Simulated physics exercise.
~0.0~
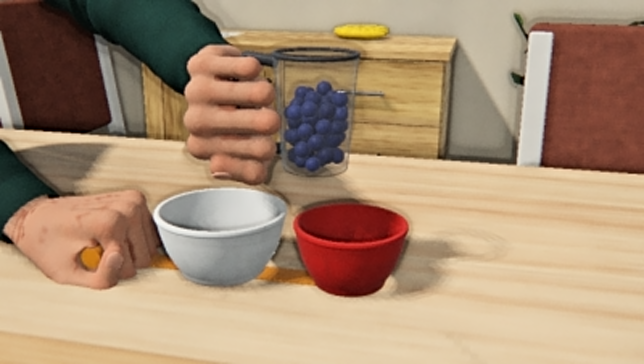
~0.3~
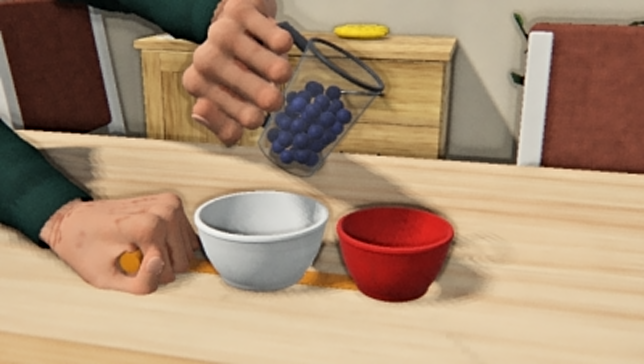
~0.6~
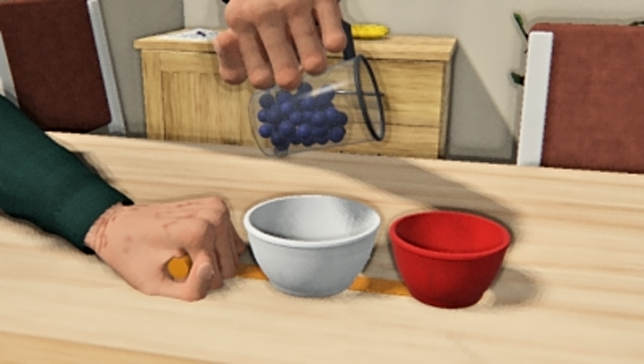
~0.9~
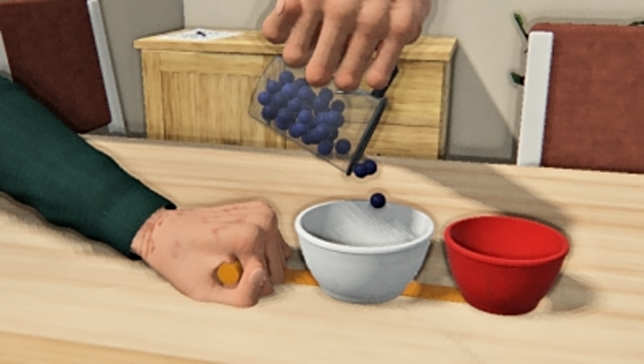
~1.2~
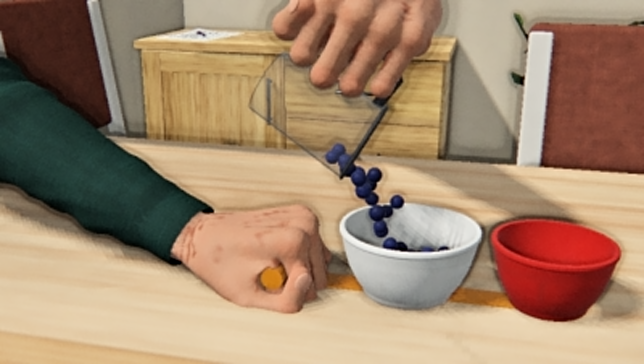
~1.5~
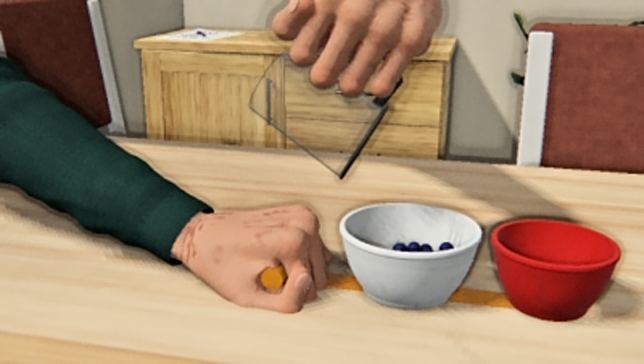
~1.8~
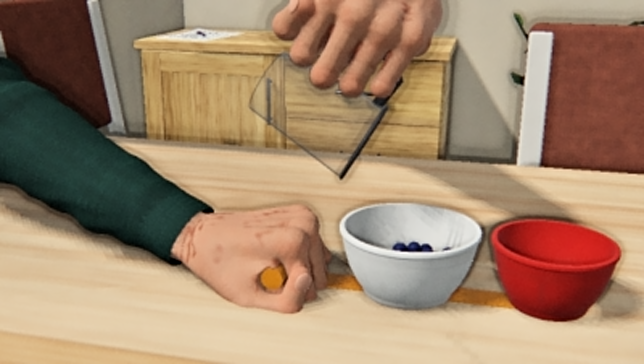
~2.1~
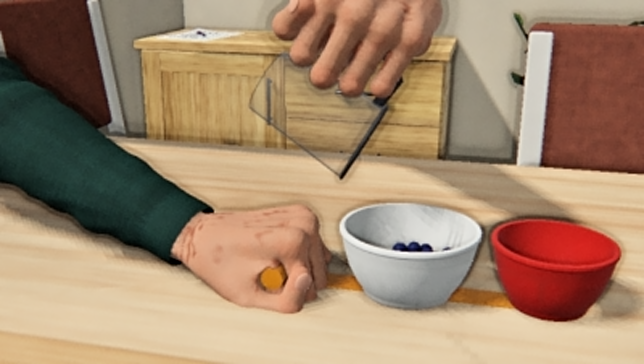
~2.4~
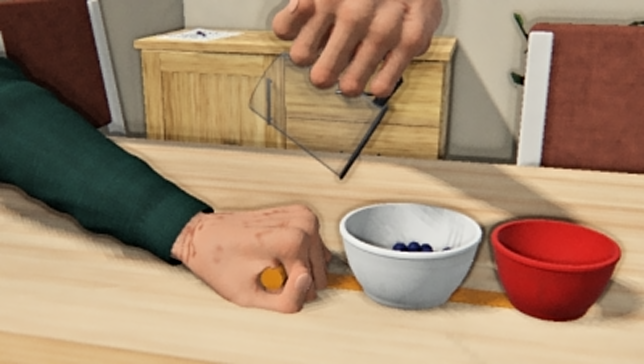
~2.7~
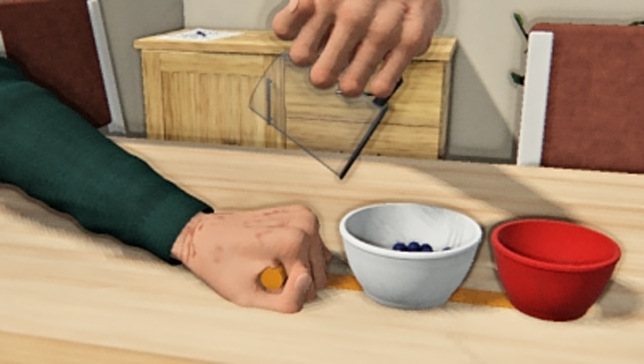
The video shows one hand sliding a white bowl and a red bowl, joined by an orange strip, rightward across a wooden table while another tips a clear cup of blueberries, which pour into the white bowl, leaving the cup and red bowl empty as everything stays still.
